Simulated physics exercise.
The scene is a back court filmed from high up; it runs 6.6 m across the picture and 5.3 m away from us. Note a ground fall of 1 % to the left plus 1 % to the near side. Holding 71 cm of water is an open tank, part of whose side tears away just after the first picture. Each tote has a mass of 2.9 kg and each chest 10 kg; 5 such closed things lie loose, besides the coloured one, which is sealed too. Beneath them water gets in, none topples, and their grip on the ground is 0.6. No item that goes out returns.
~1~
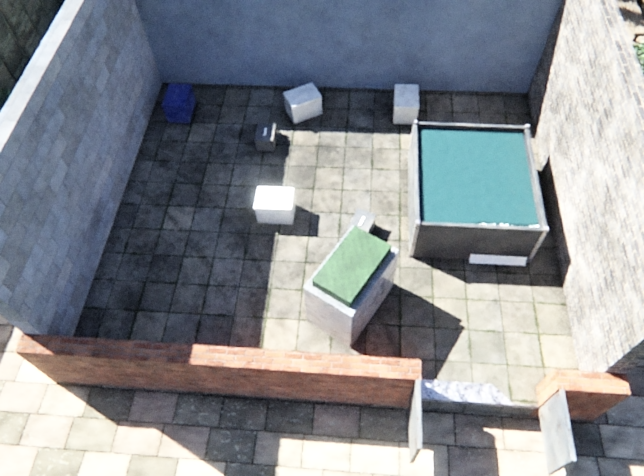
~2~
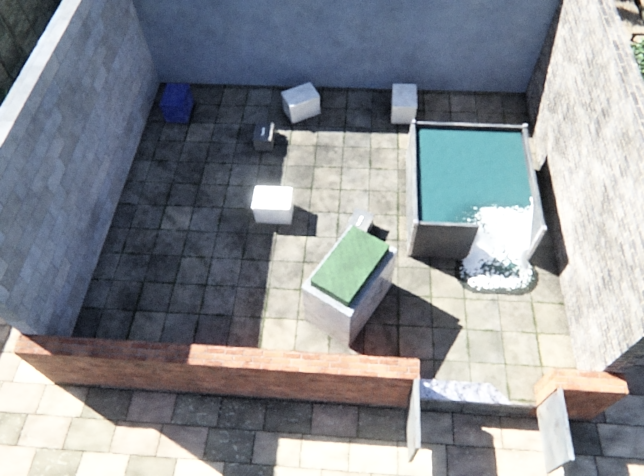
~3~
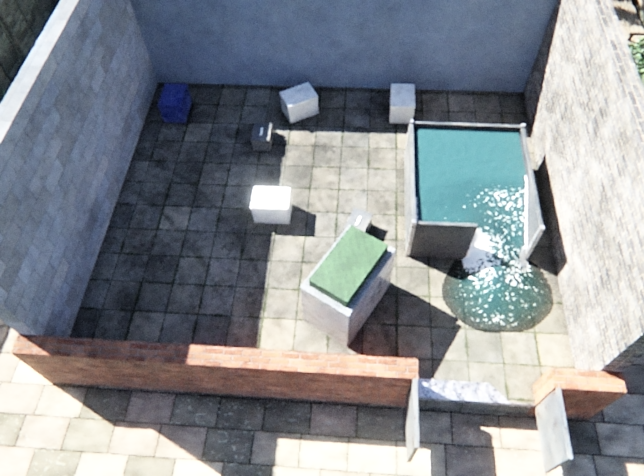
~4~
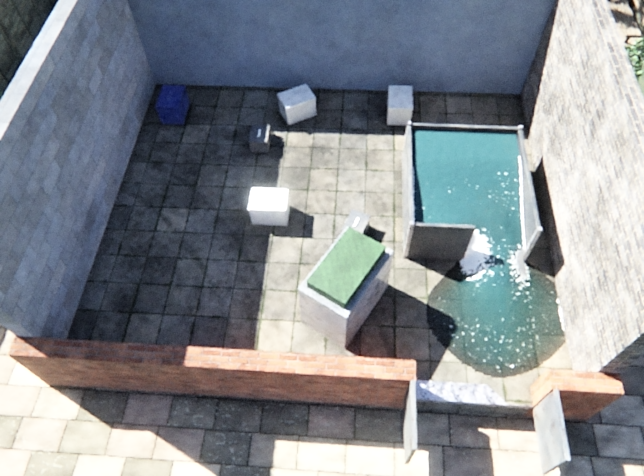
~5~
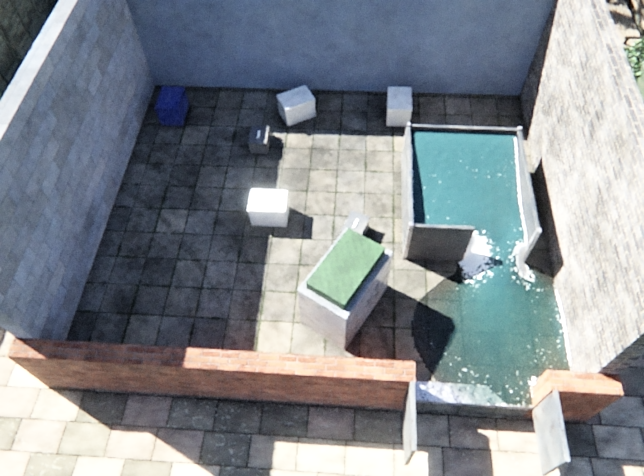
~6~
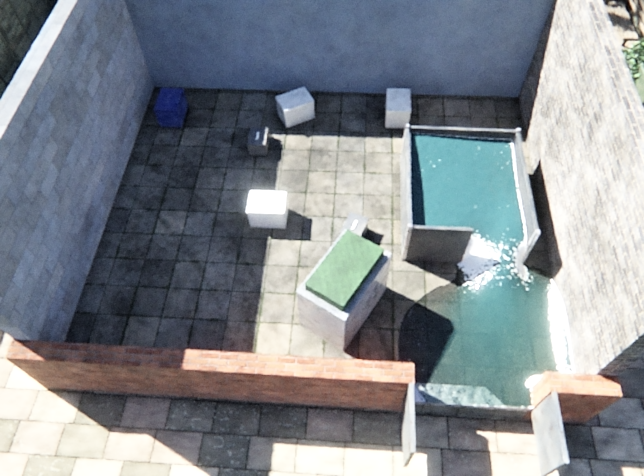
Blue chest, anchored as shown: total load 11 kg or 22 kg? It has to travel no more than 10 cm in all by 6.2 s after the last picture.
Lightweight wins.
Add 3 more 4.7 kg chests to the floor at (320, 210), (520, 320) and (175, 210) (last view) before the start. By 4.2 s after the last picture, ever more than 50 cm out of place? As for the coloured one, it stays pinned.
Going through them in that order, the answers are not too far, too far and not too far.
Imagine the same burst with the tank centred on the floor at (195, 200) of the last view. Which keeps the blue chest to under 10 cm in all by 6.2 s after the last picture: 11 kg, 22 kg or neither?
In that case only the heavier mass works.
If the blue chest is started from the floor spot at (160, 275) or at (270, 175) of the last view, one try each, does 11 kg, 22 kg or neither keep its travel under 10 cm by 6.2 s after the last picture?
One by one: Lighter mass suffices; lighter mass suffices.
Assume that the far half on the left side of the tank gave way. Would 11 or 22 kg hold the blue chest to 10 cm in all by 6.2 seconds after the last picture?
Result: Neither option succeeds.
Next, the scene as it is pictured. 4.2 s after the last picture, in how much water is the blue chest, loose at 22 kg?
Close to 0 cm deep.
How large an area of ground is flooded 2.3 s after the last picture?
My estimate is roughly 9.5 m2.
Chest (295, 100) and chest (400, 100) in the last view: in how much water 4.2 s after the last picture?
I'd estimate 0 cm for the first and 0 cm for the second.
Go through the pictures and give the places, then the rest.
The blue chest at (177, 95) rests on the ground; water covers 2.8 m2; 0 of 6 have shifted, in the first frame.
The blue chest at (175, 95), on the bottom; water covers 3.3 m2; 0 of 6 have shifted, in the second frame.
The blue chest at (173, 95) rests on the ground; water covers 4.1 m2; 0 of 6 have shifted, in the third frame.
The blue chest at (171, 96), on the bottom; water covers 5.2 m2; 0 of 6 have shifted, in the fourth frame.
The blue chest at (170, 98), on the bottom; 6.1 m2 under water; 0 of 6 have shifted, in the fifth frame.
The blue chest at (169, 99) rests on the ground; 6.4 m2 under water; 0 of 6 have shifted, in the sixth frame.
Then, 0.6 s after the last picture the blue chest would be 0 cm from its start with 11 kg and 0 cm from its start with 22 kg; 0 cm of water round it then.
Then, 2.3 s after the last picture the blue chest would be 0 cm from its start with 11 kg and 0 cm from its start with 22 kg; 0 cm of water round it then.
Then, 4.2 s after the last picture the blue chest would be 0 cm from its start with 11 kg and 0 cm from its start with 22 kg; 0 cm of water round it then.
Then, 6.2 s after the last picture the blue chest would be 0 cm from its start with 11 kg and 0 cm from its start with 22 kg; 0 cm of water round it then.
